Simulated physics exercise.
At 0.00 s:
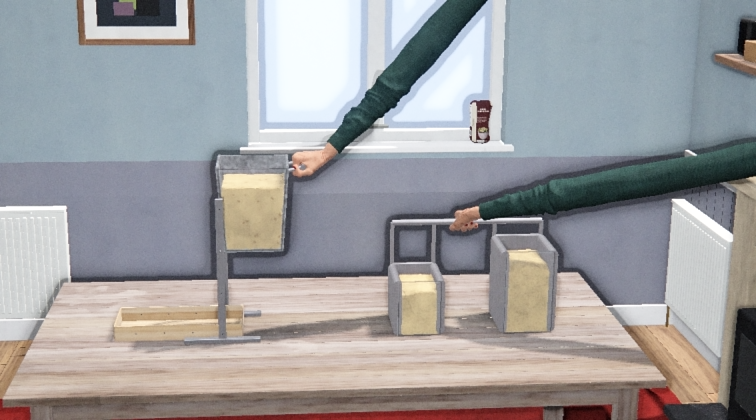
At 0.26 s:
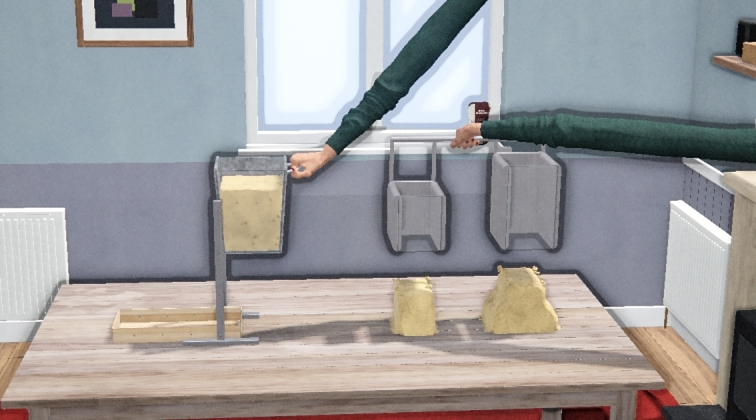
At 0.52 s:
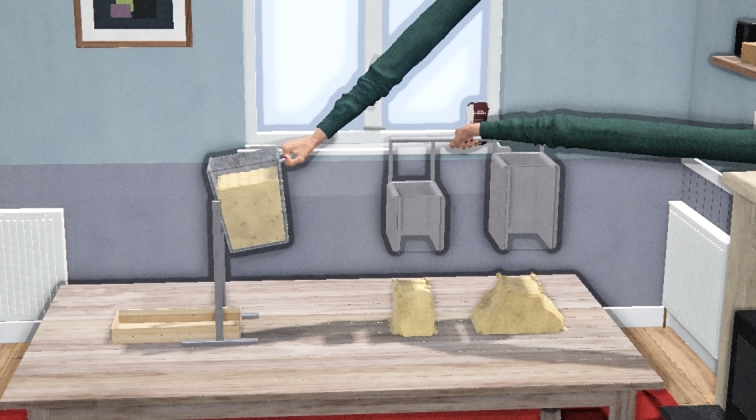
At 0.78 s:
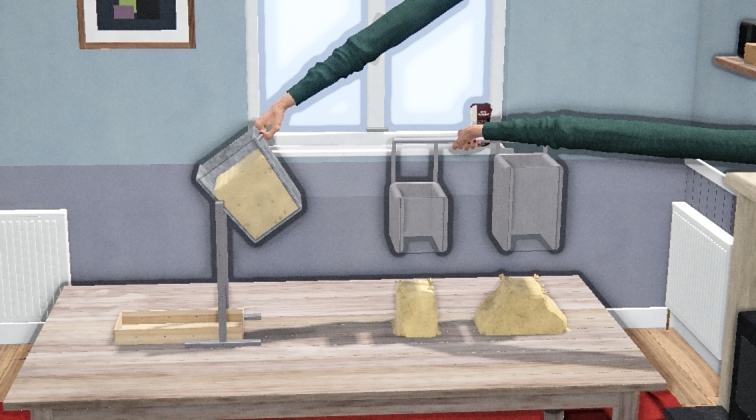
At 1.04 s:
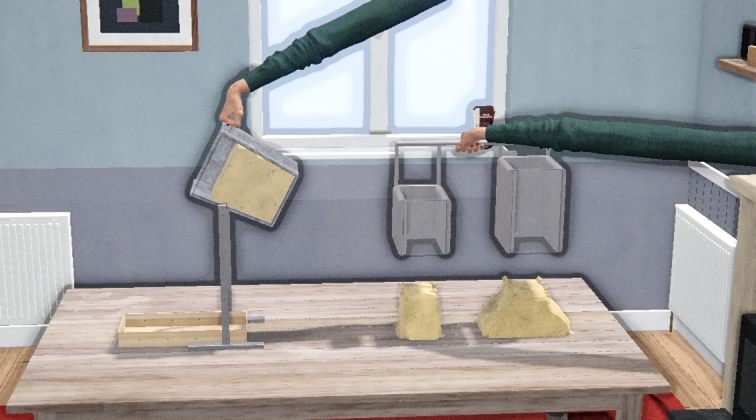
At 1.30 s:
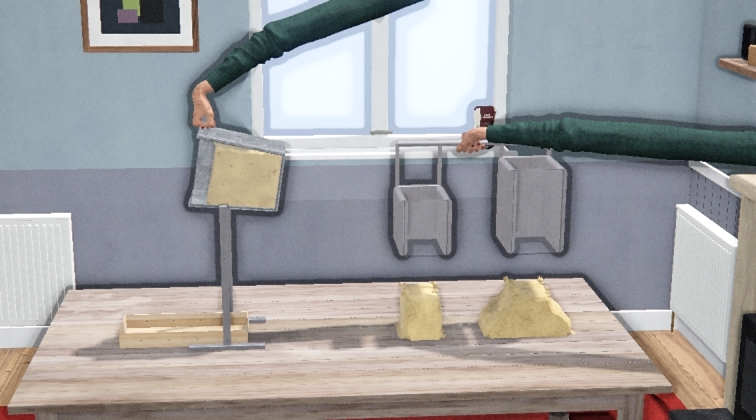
Two green-sleeved arms work above a pale wooden table in a blue-and-mauve room, seen from the front and slightly above. A clear-sided tub of yellowish hummus sits on a grey stand over a wooden tray at left, with two filled grey moulds at right. One hand lifts the joined moulds off two blocks, the right one slumping wider, then the other turns the tub steeply leftward.
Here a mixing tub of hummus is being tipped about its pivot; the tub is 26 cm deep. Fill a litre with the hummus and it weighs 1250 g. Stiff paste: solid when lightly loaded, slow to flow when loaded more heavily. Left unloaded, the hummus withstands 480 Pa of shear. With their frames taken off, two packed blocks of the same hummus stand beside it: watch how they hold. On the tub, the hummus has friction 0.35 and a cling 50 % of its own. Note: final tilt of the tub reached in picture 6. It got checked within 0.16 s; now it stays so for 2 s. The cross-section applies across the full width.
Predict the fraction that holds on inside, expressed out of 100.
Around 100 out of 100.
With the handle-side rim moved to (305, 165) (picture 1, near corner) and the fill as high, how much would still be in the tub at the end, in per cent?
The tub would keep roughly 70 percent.
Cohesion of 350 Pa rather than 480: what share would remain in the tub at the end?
Then roughly 90 %.
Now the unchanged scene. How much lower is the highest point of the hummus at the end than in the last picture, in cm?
About 1 cm.
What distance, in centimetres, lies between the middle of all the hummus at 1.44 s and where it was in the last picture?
The shift is near 1 cm.
After 1.44 s, the tub is at 81 degrees and holds 100 %.
After 1.61 s, the tub is at 81 degrees and holds 100 %.
After 1.78 s, the tub is at 81 degrees and holds 100 %.
After 1.95 s, the tub is at 81 degrees and holds 100 %.
After 3.30 s, the tub is at 81 degrees and holds 100 %.
